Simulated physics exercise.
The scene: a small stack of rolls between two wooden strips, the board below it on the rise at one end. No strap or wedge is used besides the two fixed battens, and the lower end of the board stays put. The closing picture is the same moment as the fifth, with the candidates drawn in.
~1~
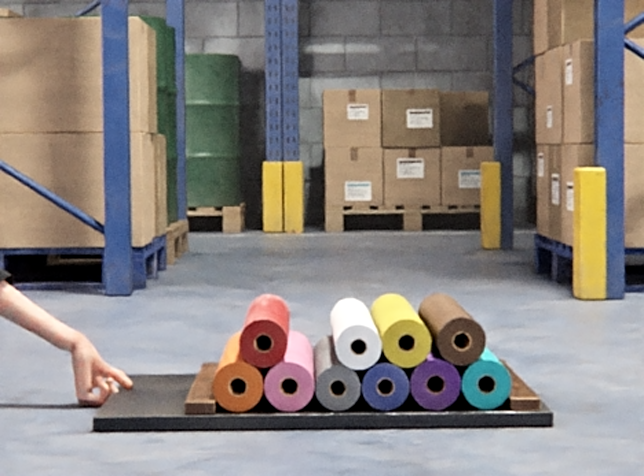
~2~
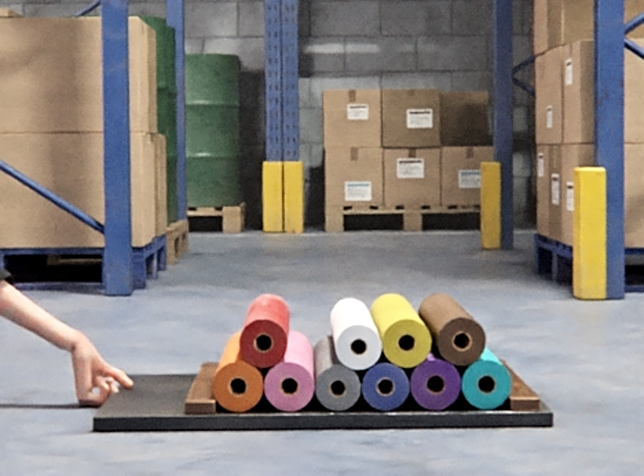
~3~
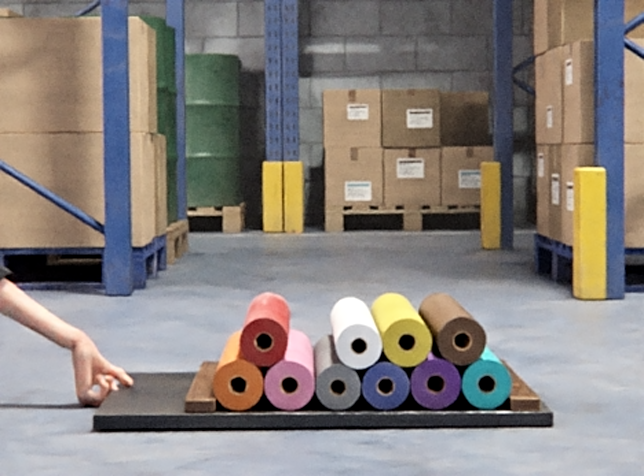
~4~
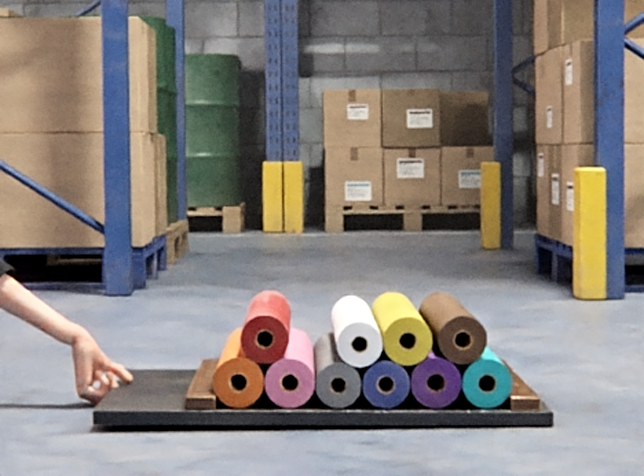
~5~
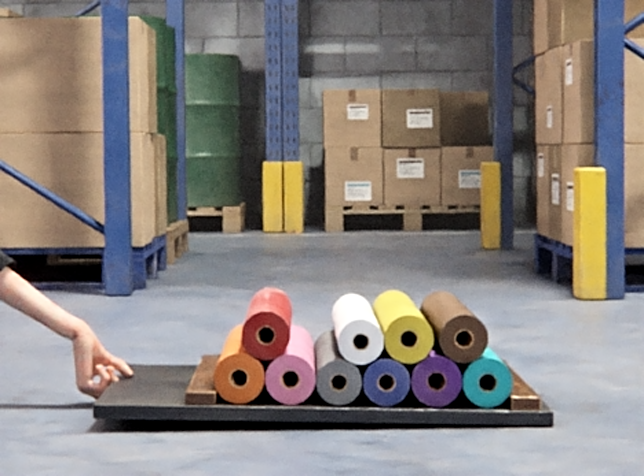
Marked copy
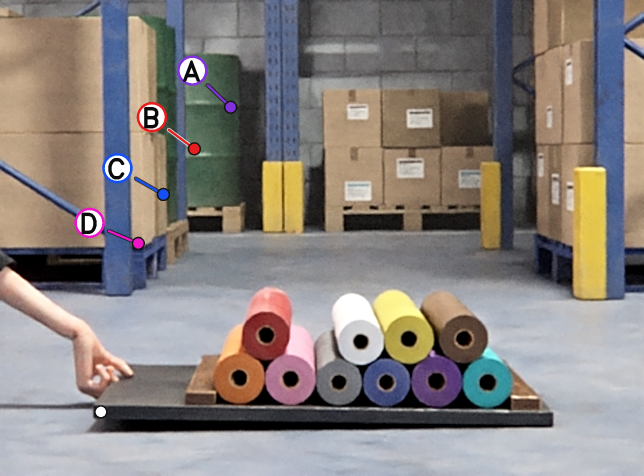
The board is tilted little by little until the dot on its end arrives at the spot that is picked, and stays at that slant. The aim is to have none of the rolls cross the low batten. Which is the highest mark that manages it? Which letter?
The highest mark that will do is D.
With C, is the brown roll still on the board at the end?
No.
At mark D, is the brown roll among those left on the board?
Yes, with D.
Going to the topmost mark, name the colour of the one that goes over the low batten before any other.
The brown one.
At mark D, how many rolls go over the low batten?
At D the number is none.
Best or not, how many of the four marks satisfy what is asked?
One of them.
On the marked copy, A at (231, 107); B at (194, 149); C at (163, 194); D at (138, 243); the white dot at (101, 412).
Taking D. A third of the way, board at 15°.
Two thirds of the way, board at 24°.
When it is over, board at 24°, none over the low batten.
As for the rest, A ten over the low batten; B ten over the low batten; C nine over the low batten.
